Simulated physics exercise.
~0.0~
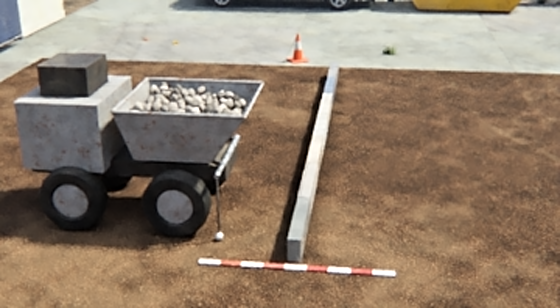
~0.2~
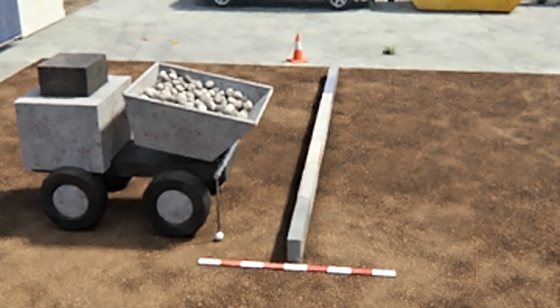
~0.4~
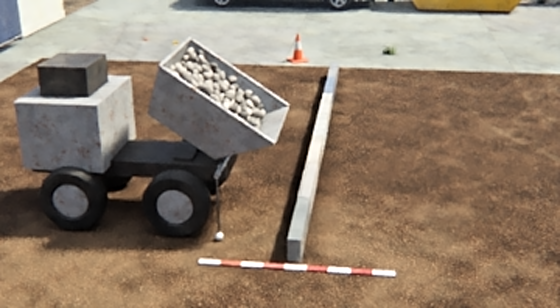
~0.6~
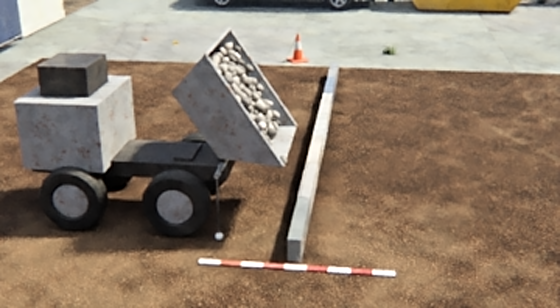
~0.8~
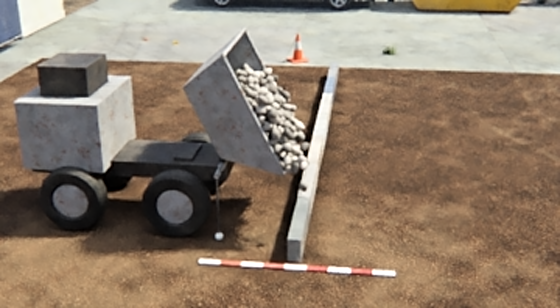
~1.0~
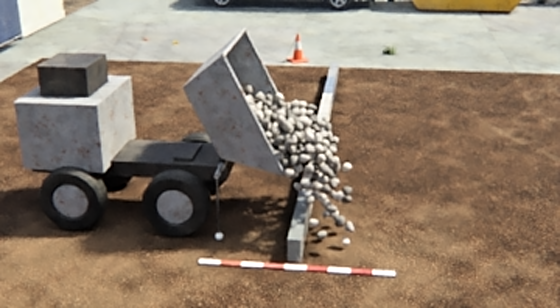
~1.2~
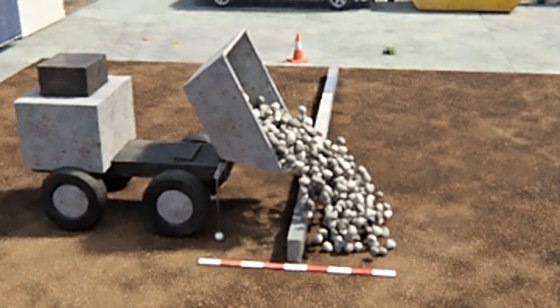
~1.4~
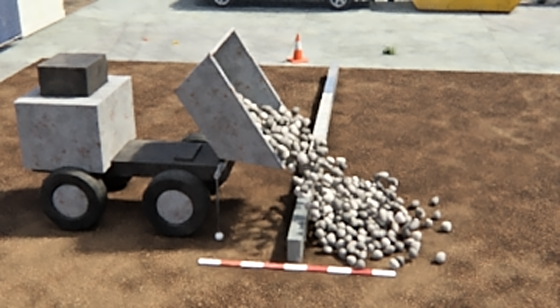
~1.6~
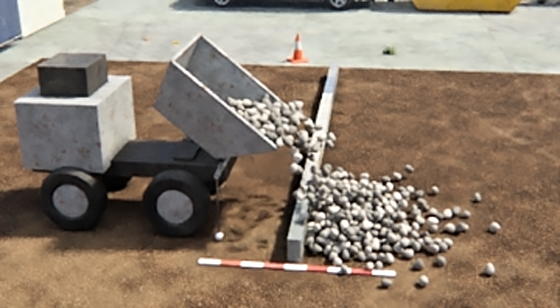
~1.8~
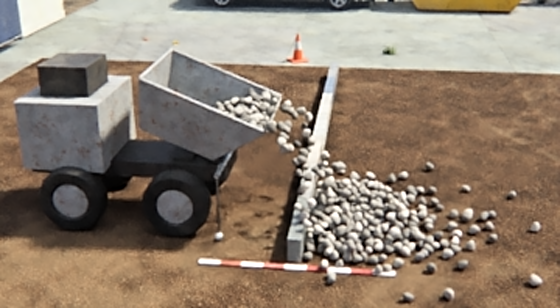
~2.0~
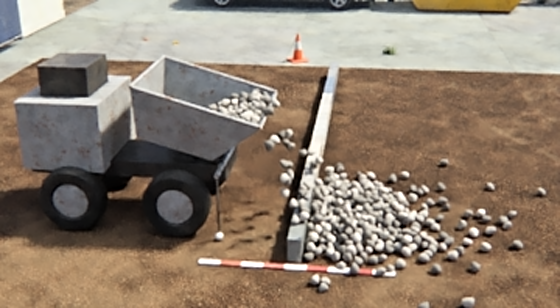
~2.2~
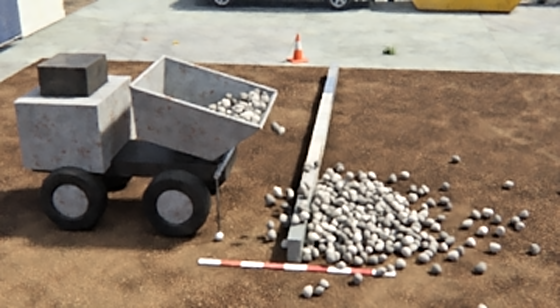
In the video, a grey dumper tips its skip to the right, and rounded stones slide out over a low kerb, spreading mostly on the brown ground beyond it. The skip then lowers partway and stops, still tilted, with some stones left inside.
